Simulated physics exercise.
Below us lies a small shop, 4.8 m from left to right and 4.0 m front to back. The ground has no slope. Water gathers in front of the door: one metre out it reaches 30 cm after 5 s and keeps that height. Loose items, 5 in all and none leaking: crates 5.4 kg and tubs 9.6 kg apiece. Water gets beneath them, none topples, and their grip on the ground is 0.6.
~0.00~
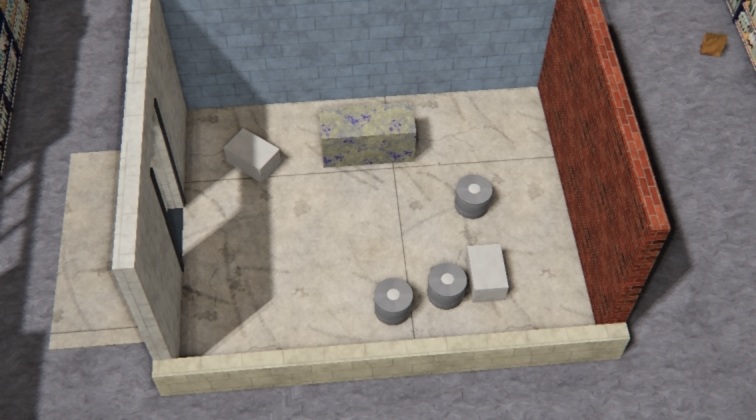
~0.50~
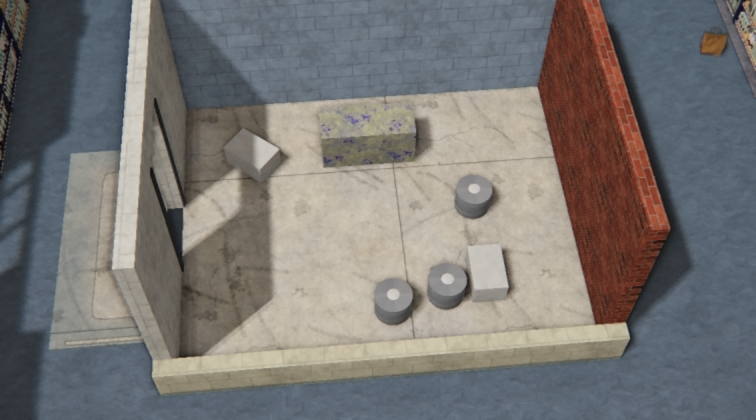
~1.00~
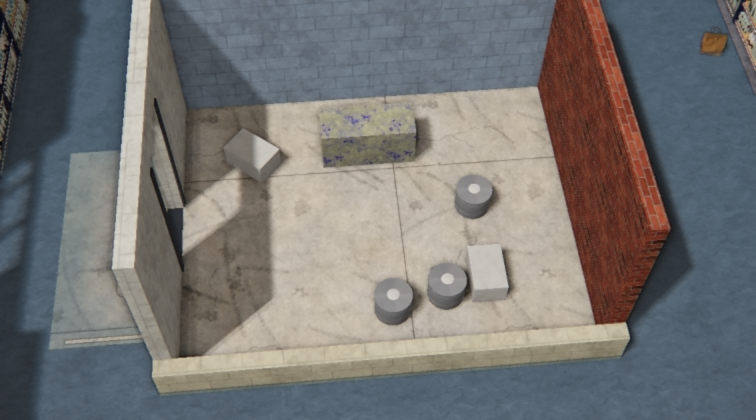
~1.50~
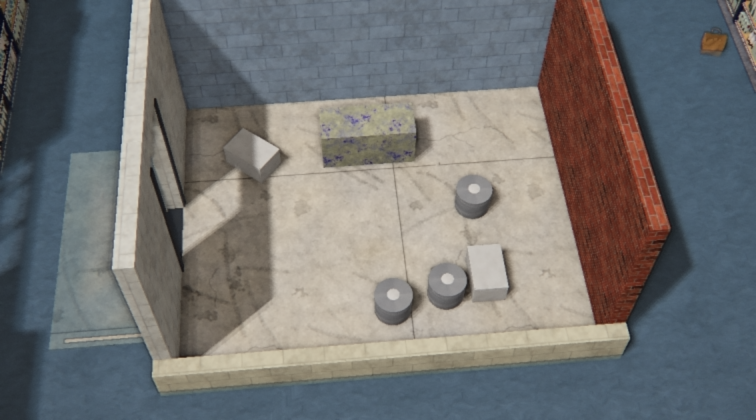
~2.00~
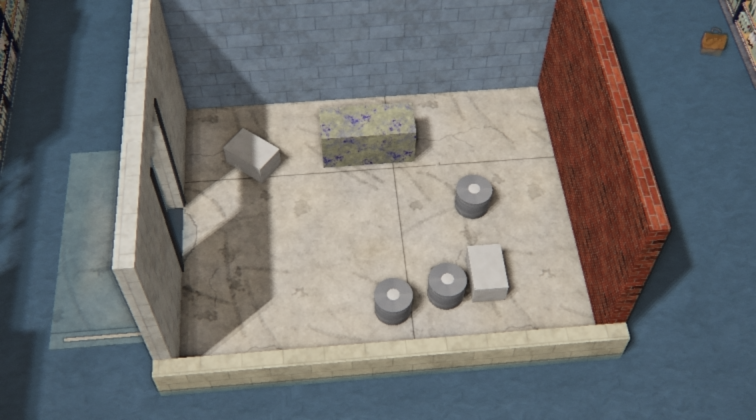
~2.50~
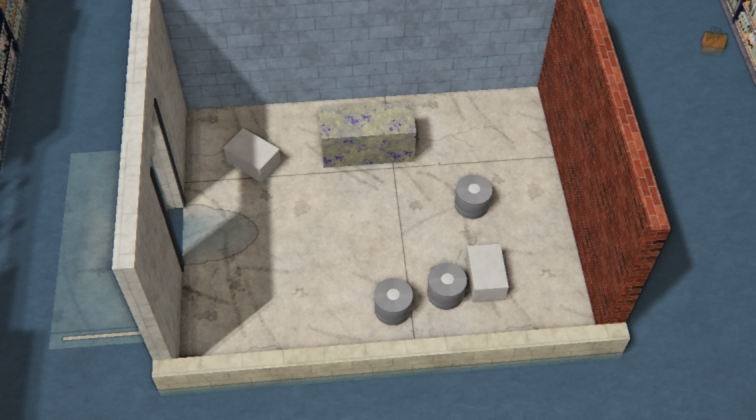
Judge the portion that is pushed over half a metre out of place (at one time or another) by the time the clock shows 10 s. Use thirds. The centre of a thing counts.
That comes to at least two thirds.
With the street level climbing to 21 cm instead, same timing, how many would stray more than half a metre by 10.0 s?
Then 2.
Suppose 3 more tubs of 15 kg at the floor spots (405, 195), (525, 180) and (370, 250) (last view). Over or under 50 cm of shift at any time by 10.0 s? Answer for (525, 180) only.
Answer: Short of it.
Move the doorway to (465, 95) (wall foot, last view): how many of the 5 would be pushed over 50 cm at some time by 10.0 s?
Then 4.
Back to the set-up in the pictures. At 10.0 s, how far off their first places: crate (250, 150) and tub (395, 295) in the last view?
In that order: 50 cm, 150 cm.
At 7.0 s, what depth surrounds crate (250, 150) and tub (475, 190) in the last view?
Roughly 4 and 5 cm.
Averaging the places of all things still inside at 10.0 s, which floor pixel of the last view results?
Around (473, 250).
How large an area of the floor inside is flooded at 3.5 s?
About 3.5 m2.
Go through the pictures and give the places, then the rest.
The first frame shows a crate at (251, 148) rests on the ground; a tub at (393, 295), on the bottom; water covers 0.0 m2; 0 of 5 have shifted.
The second frame shows a crate at (251, 148), on the bottom; a tub at (393, 295) rests on the ground; water covers 0.0 m2; 0 of 5 have shifted.
The third frame shows a crate at (251, 148) rests on the ground; a tub at (393, 295) rests on the ground; 0.0 m2 under water; 0 of 5 have shifted.
The fourth frame shows a crate at (251, 148), on the bottom; a tub at (393, 295), on the bottom; water covers 0.0 m2; 0 of 5 have shifted.
The fifth frame shows a crate at (251, 148), on the bottom; a tub at (393, 295), on the bottom; water covers 0.1 m2; 0 of 5 have shifted.
The sixth frame shows a crate at (251, 148), on the bottom; a tub at (393, 295) rests on the ground; water covers 0.6 m2; 0 of 5 have shifted.
After 3.5 s 0 of 5 are over 50 cm from their spots; 0 afloat.
After 4.5 s 0 of 5 are over 50 cm from their spots; 0 afloat.
After 7.0 s 2 of 5 are over 50 cm from their spots; 2 afloat.
After 10.0 s 5 of 5 are over 50 cm from their spots, and 5 have been at some point; 5 afloat.
